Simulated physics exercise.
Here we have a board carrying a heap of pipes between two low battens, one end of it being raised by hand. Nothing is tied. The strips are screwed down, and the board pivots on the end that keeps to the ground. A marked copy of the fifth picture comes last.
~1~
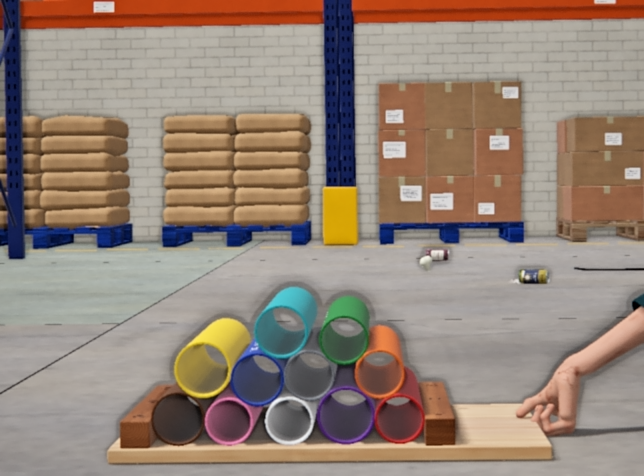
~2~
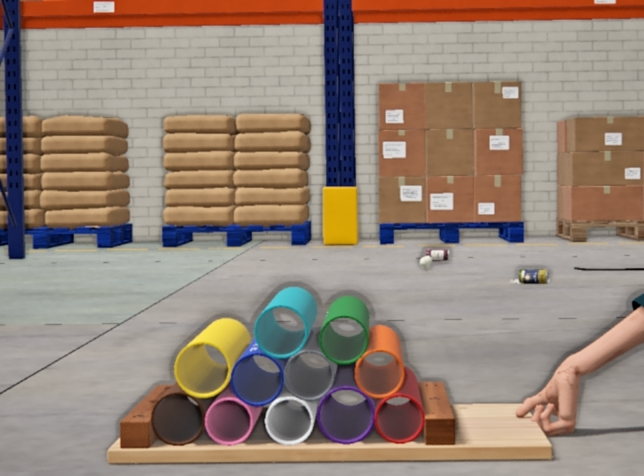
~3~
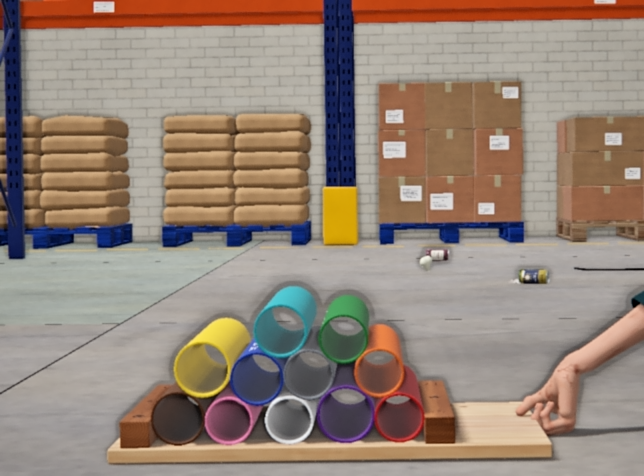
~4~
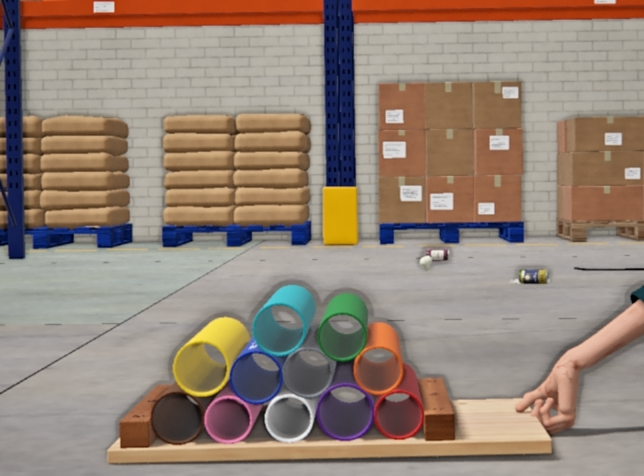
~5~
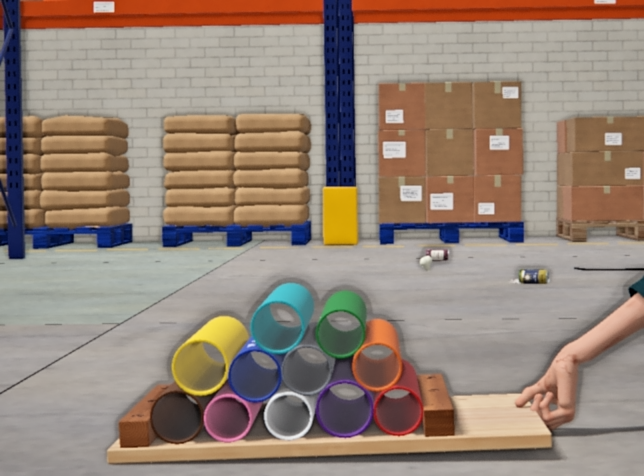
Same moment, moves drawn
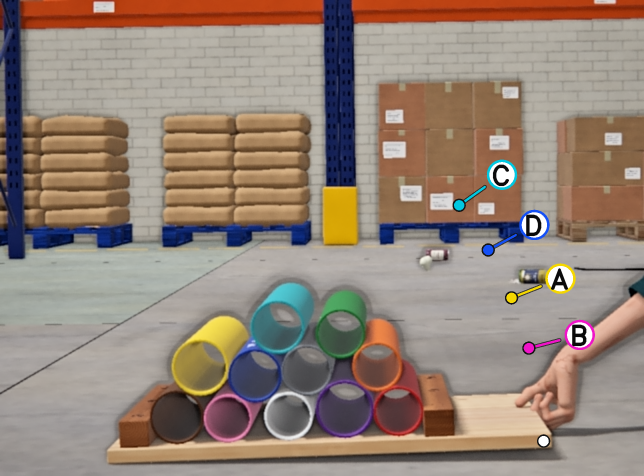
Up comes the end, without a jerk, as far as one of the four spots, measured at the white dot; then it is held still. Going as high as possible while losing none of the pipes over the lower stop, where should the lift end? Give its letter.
Raise it to B.
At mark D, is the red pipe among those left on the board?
Yes.
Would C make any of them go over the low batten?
Yes.
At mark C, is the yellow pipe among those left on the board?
The yellow pipe: No.
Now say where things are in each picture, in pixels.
The first picture shows orange pipe (380, 374); blue pipe (257, 380); grey pipe (309, 376).
The second picture shows grey pipe (309, 376); green pipe (344, 340).
The third picture shows board (333, 418); red pipe (400, 418); orange pipe (380, 373); white pipe (289, 420).
The fourth picture shows board (332, 416); brown pipe (178, 418); pink pipe (229, 420).
The fifth picture shows board (332, 414); brown pipe (177, 417); pink pipe (228, 418).
On the marked copy, A at (512, 298); B at (529, 348); C at (459, 205); D at (488, 250); the white dot at (543, 441).
Taking B. A third of the way, board at 12°.
Two thirds of the way, board at 14°.
When it is over, board at 14°, none over the low batten.
As for the rest, A five over the low batten; C five over the low batten; D five over the low batten.
